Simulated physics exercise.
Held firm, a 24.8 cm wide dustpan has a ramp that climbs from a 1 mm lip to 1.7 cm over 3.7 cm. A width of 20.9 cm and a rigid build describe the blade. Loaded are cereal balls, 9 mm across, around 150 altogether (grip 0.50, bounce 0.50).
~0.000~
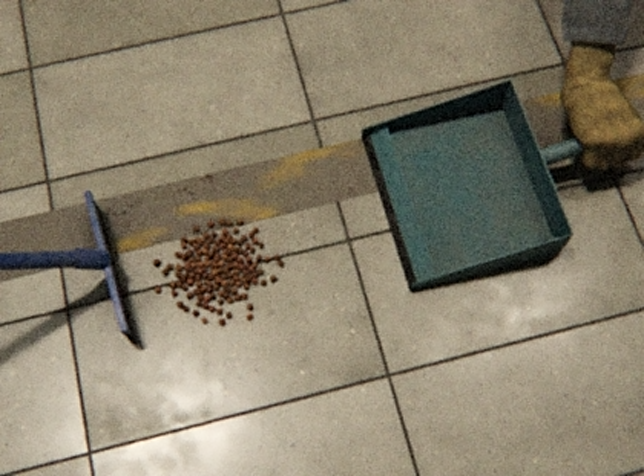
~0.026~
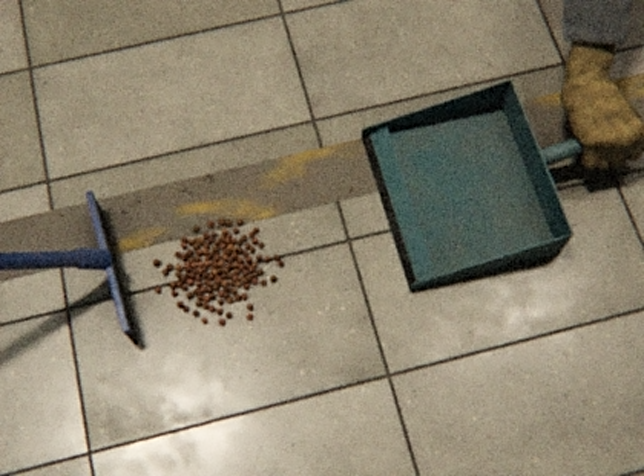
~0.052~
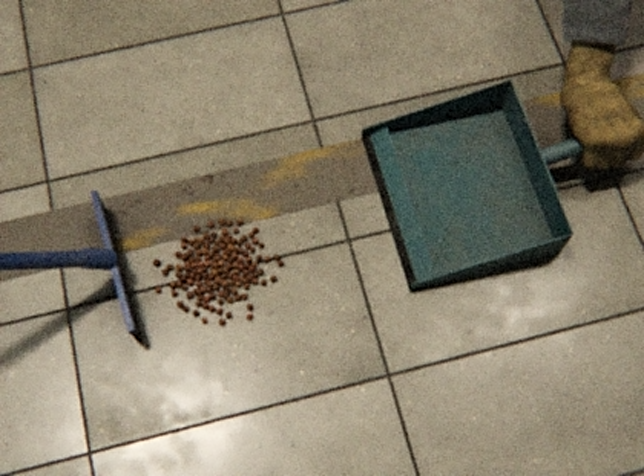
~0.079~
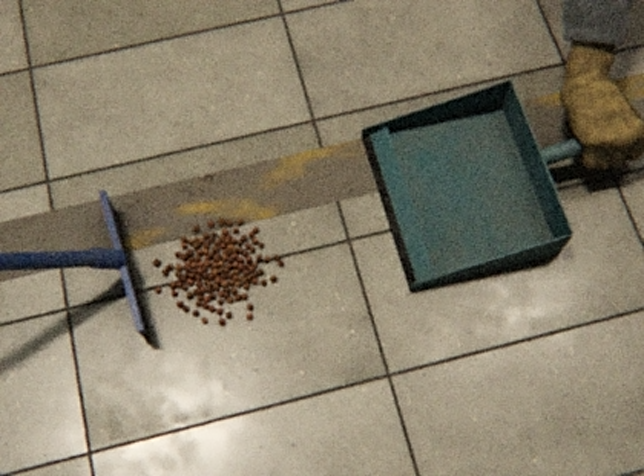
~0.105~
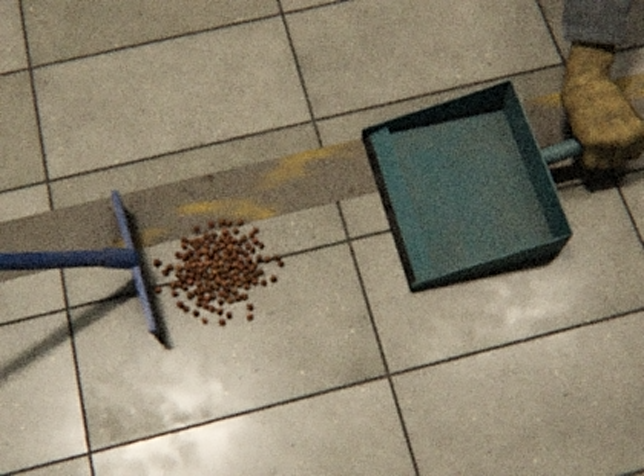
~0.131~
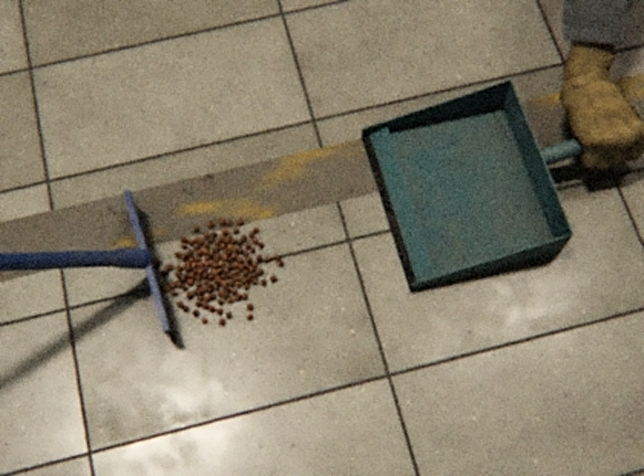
We see a blue blade on a handle slide slowly right across a tiled floor until it meets the near edge of a pile of small brown balls, while a gloved hand holds a teal dustpan still at right.
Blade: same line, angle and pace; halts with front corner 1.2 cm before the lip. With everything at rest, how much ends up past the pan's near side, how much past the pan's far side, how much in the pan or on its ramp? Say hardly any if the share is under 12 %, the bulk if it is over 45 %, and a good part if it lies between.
My prediction: Near side: My money's on a medium-sized share; far side: My money's on a low share; pan: My money's on a medium-sized share.
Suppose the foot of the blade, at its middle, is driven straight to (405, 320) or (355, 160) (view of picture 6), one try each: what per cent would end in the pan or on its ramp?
The two tries give roughly 10 and 30 %.
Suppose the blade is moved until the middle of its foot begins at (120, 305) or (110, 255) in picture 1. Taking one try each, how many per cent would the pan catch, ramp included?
Some 15 and 30 per cent.
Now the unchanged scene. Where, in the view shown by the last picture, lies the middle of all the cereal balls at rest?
After settling, the middle sits near (397, 240).
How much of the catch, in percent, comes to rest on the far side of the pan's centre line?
Roughly 20 per cent.
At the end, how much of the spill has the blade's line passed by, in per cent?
Some 10 percent of it.
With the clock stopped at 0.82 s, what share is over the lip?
I'd say around 30 in a hundred has made it so far.
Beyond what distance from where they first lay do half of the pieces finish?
26 cm or thereabouts.
After 0.37 s, middle of the blade 18 cm from the lip; 0 % over the lip, far side 0 %, near side 5 %.
Then, at 0.53 s, middle of the blade 8 cm from the lip; 0 % over the lip, far side 0 %, near side 15 %.
Then, at 0.82 s, middle of the blade 2 cm from the lip; 30 % over the lip, far side 0 %, near side 15 %.
At rest (1.3 s), near side 15 %, far side 0 %, pan 30 %, in front of the lip or behind the blade 50 %.
